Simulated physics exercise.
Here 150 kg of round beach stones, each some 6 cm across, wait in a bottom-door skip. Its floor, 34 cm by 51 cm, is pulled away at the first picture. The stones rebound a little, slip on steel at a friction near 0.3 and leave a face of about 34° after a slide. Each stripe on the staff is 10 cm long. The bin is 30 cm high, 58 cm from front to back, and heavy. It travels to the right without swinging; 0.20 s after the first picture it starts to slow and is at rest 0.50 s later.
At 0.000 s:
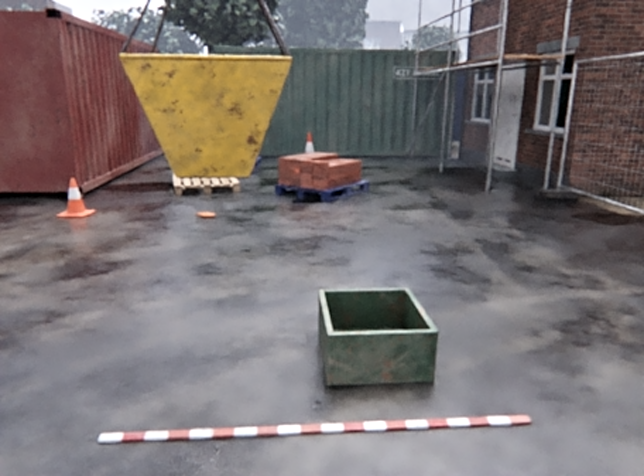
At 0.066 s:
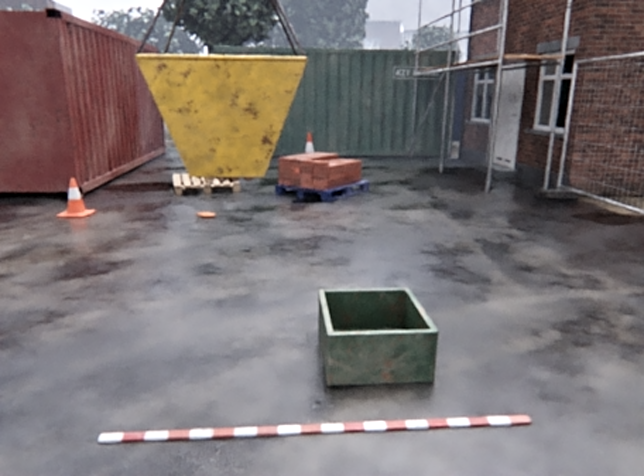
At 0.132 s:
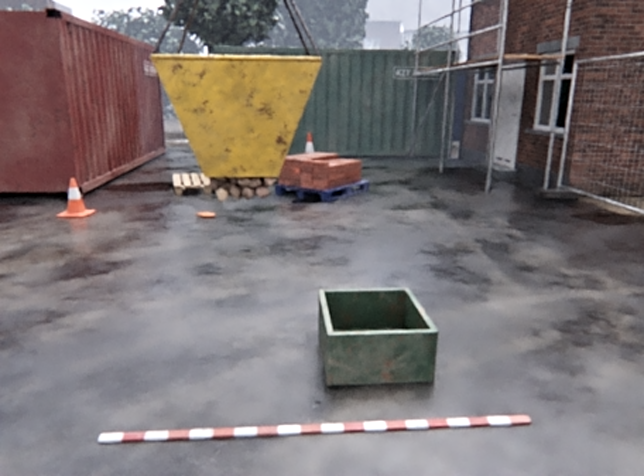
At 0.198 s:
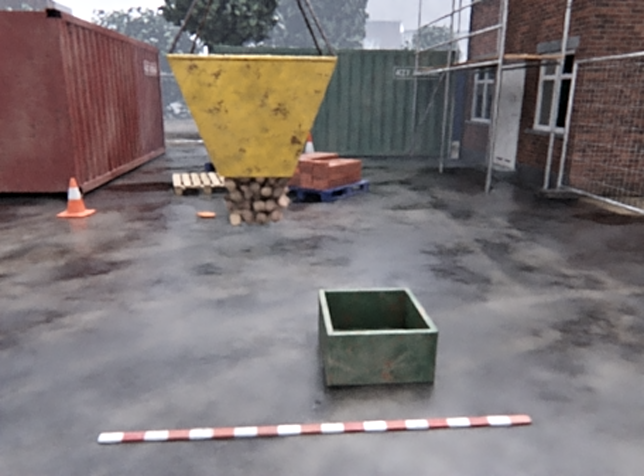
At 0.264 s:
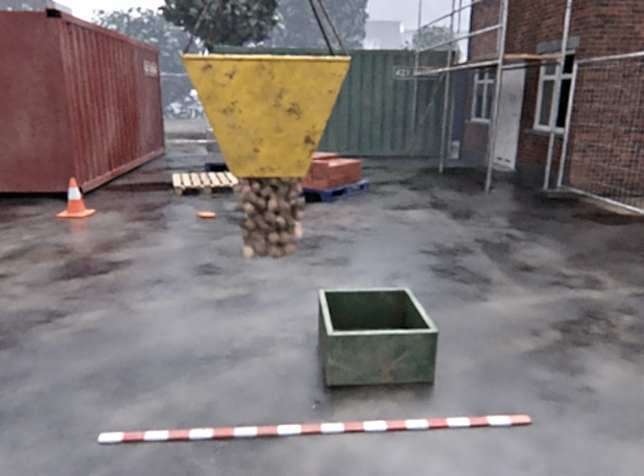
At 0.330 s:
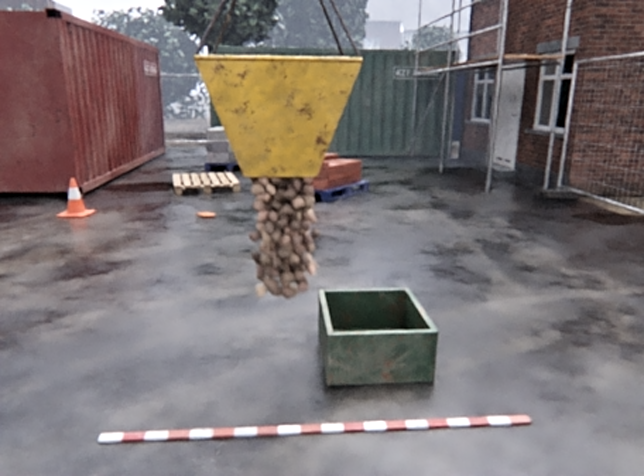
Yellow skip hanging from cables moving right across a wet yard, rounded stones pouring from its base in a lengthening column.
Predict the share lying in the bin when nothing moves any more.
Some 32 per cent of it.
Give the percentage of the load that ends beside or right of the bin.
Some 5 per cent of the load.
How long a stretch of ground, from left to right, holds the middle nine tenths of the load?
About 130 cm.
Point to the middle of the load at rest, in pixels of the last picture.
Their middle is at about (304, 349).
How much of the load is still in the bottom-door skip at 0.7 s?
Roughly 0 per cent is still inside.
After 0.7 s, 0 % in the bottom-door skip, 69 % falling or lying left of the bin, 29 % falling or lying in the bin, 2 % falling or lying beside or right of the bin; the stones farthest right are at (418, 342).
After 1.1 s, 0 % in the bottom-door skip, 63 % falling or lying left of the bin, 32 % falling or lying in the bin, 5 % falling or lying beside or right of the bin; the stones farthest right are at (490, 380).
After 1.7 s, 0 % in the bottom-door skip, 63 % falling or lying left of the bin, 32 % falling or lying in the bin, 5 % falling or lying beside or right of the bin; the stones farthest right are at (548, 392).
After 2.6 s, 0 % in the bottom-door skip, 63 % falling or lying left of the bin, 32 % falling or lying in the bin, 5 % falling or lying beside or right of the bin; the stones farthest right are at (551, 393).
After 4.5 s, 0 % in the bottom-door skip, 63 % left of the bin, 32 % in the bin, 5 % beside or right of the bin; the stones farthest right are at (551, 393).
